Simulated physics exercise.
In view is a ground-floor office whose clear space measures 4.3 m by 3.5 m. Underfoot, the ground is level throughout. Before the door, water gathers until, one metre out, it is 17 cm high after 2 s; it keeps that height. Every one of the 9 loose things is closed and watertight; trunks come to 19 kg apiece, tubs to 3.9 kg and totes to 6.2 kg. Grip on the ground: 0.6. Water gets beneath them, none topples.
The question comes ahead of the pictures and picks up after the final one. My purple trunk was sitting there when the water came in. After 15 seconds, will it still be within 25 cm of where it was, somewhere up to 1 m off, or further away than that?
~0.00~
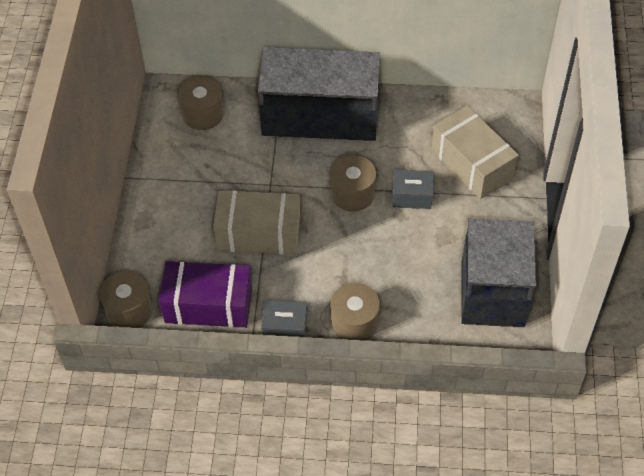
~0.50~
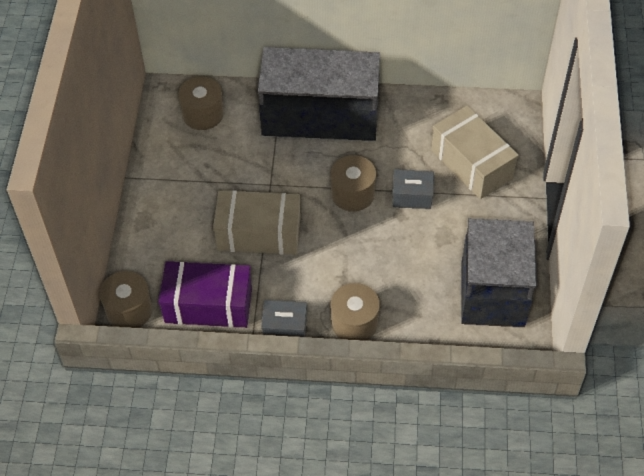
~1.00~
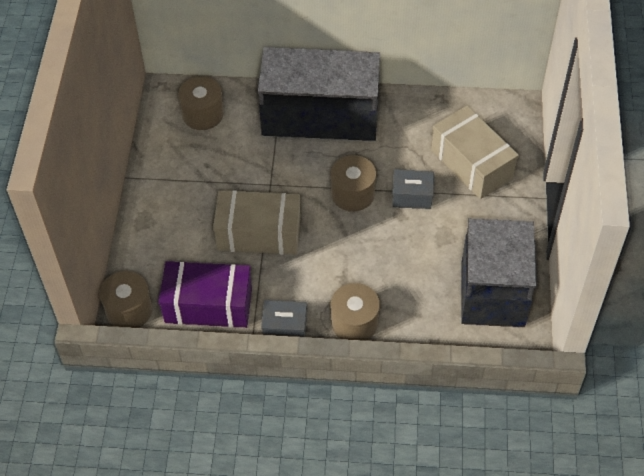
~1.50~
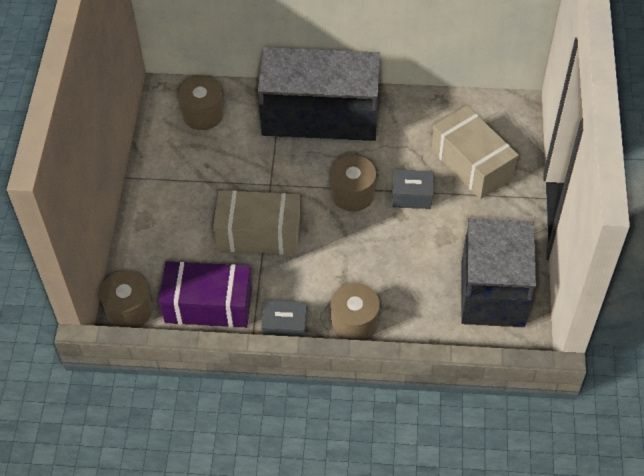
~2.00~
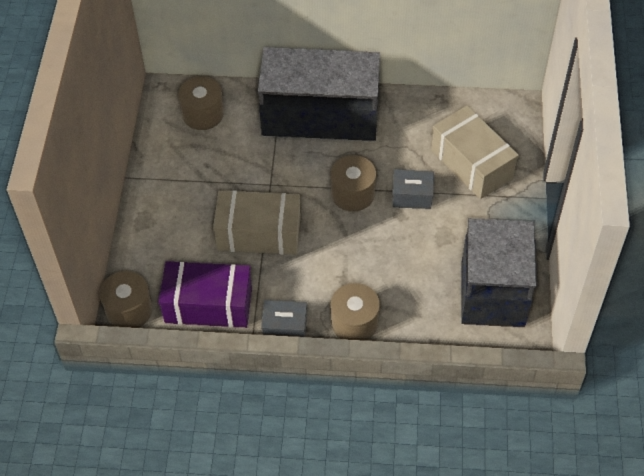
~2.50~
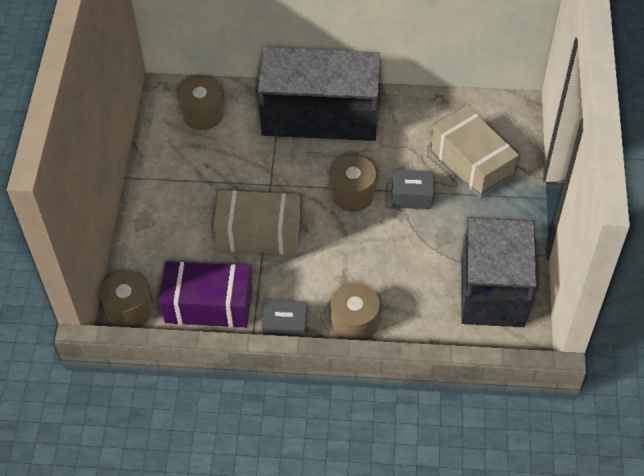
Final distance: A quarter metre to a metre.
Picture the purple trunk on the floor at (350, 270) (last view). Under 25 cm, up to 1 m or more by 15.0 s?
What happens is it creeps a short distance.
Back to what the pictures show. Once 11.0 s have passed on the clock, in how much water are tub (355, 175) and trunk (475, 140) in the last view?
Close to 10 and 5 centimetres.
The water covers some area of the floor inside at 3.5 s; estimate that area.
Somewhere around 4.5 m2, roughly.
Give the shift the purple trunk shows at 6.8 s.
0 cm, give or take.
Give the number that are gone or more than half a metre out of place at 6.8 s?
3.
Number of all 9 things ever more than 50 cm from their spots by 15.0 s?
Count: 8.
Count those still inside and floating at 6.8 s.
Count: 2.
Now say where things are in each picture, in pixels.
In the first picture, the purple trunk at (205, 284), on the bottom; water covers 0.0 m2; 0 of 9 have shifted.
In the second picture, the purple trunk at (205, 284) rests on the ground; 0.0 m2 under water; 0 of 9 have shifted.
In the third picture, the purple trunk at (205, 284) rests on the ground; 0.0 m2 under water; 0 of 9 have shifted.
In the fourth picture, the purple trunk at (205, 284), on the bottom; 0.0 m2 under water; 0 of 9 have shifted.
In the fifth picture, the purple trunk at (205, 284), on the bottom; water covers 0.3 m2; 0 of 9 have shifted.
In the sixth picture, the purple trunk at (205, 284), on the bottom; 1.2 m2 under water; 0 of 9 have shifted.
After 3.5 s the purple trunk is near (205, 284), 0.0 m from its start, aground; 0 afloat.
After 6.8 s the purple trunk is near (205, 284), 0.0 m from its start, aground; 2 afloat.
After 11.0 s the purple trunk is near (167, 289), 0.3 m from its start, afloat; 7 afloat.
After 15.0 s the purple trunk is near (157, 290), 0.4 m from its start, afloat; 9 afloat.
